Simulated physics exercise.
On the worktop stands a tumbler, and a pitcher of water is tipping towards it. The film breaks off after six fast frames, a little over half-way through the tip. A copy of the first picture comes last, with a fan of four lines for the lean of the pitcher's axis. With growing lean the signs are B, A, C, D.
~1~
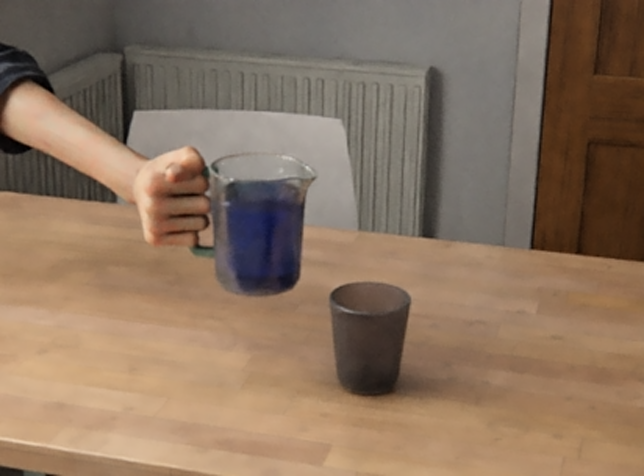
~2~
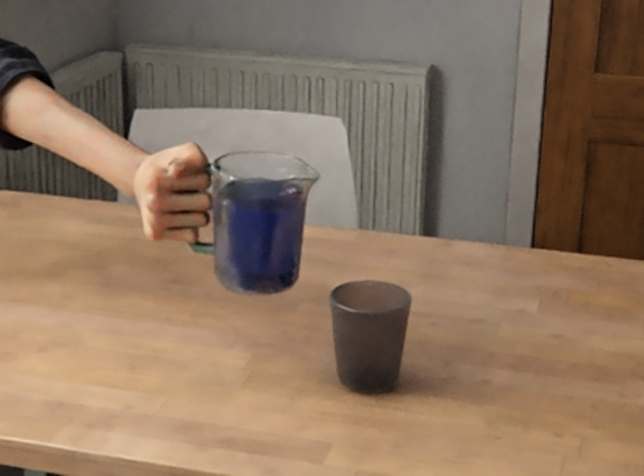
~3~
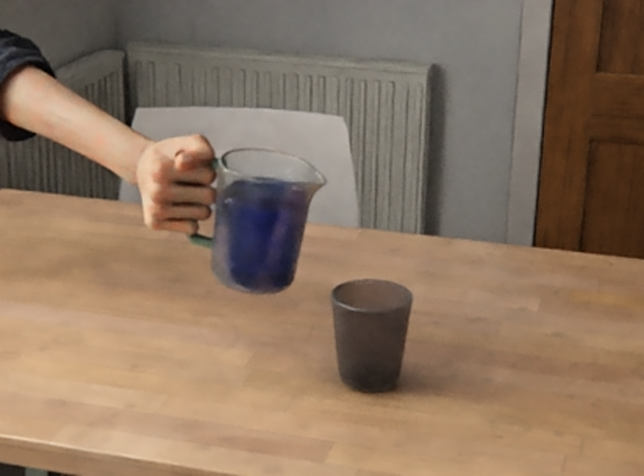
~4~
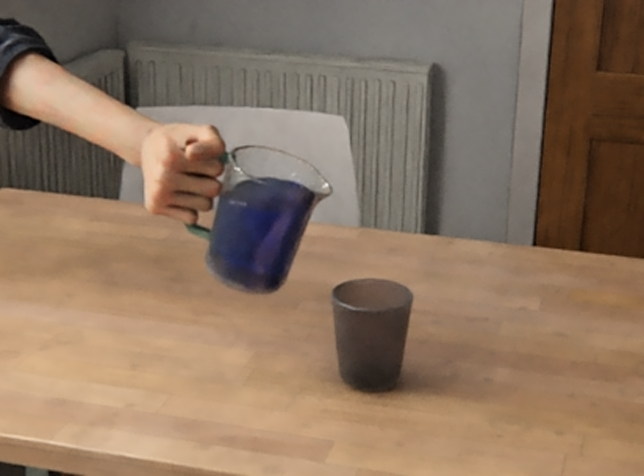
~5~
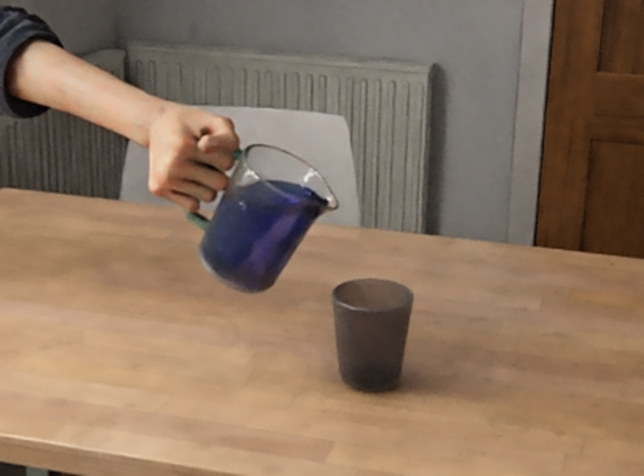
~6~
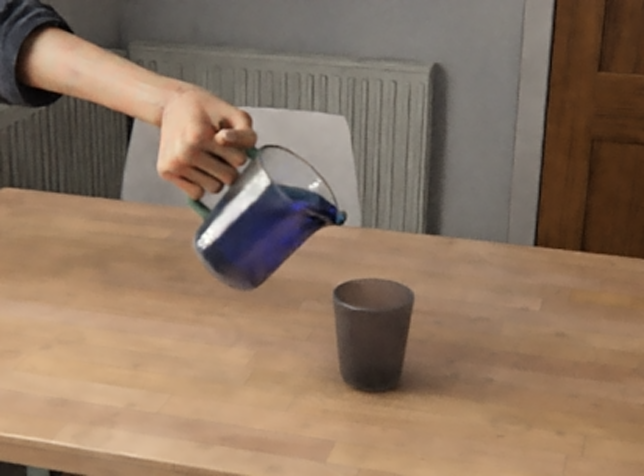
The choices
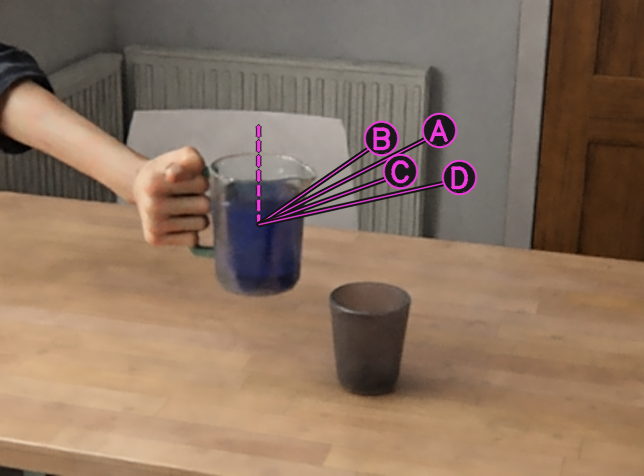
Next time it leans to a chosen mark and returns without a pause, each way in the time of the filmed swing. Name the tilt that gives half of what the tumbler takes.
It is A.
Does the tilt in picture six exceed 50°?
No.
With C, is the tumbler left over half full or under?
Over half.
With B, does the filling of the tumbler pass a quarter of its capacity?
Yes.
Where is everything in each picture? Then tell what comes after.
Upright, lip at (315, 176); rim of the tumbler round (370, 297); nothing has left yet.
Tipped about 2°, lip at (317, 177); nothing has left yet.
Tipped about 8°, lip at (323, 182); nothing has left yet.
Tipped about 16°, lip at (330, 192); nothing has left yet.
Tipped about 27°, lip at (336, 206); nothing has left yet.
Tipped about 39°, lip at (340, 222); water is over the lip, down to (340, 222).
On the marked copy, A at (425, 139); B at (367, 149); C at (385, 179); D at (443, 183).
If A is chosen, the tumbler ends with about 50 % of what it can hold.
If B is chosen, the tumbler ends with about 34 % of what it can hold.
If C is chosen, the tumbler ends with about 69 % of what it can hold.
If D is chosen, the tumbler ends with about 81 % of what it can hold; 6 % of the water is spilt.
